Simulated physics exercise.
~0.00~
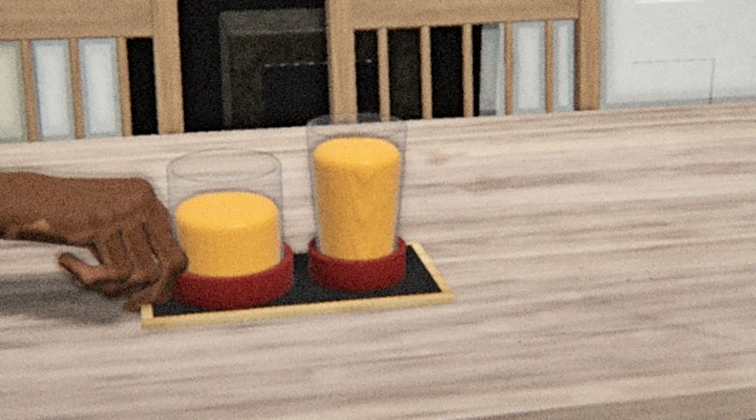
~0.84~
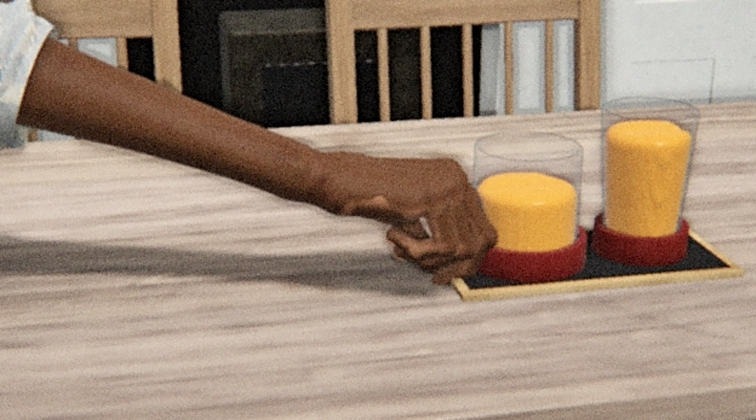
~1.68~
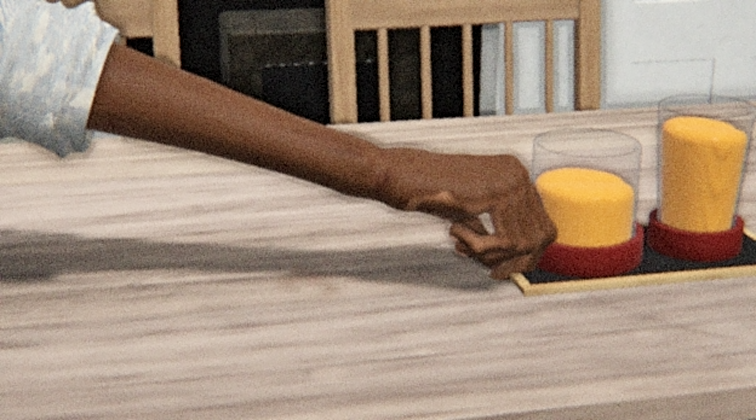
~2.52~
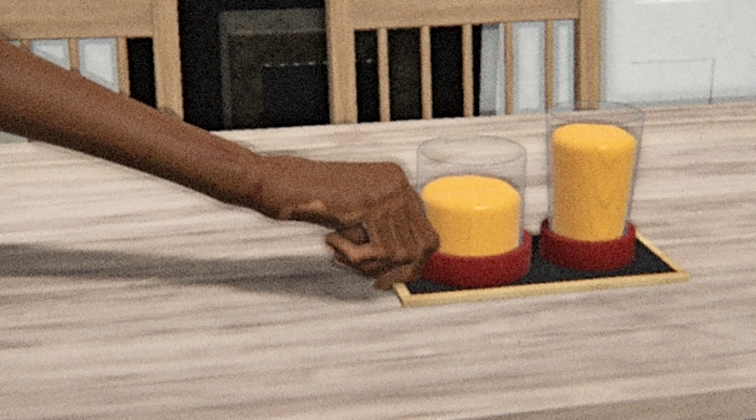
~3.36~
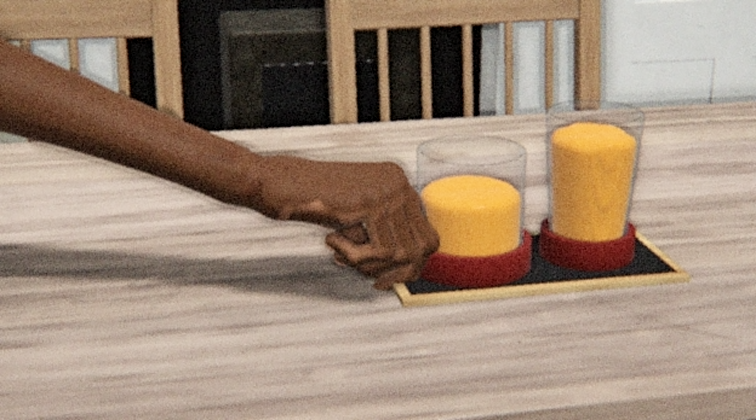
At a wooden table, a hand sliding a tray with two glasses of orange juice right, then partway back left and stopping.
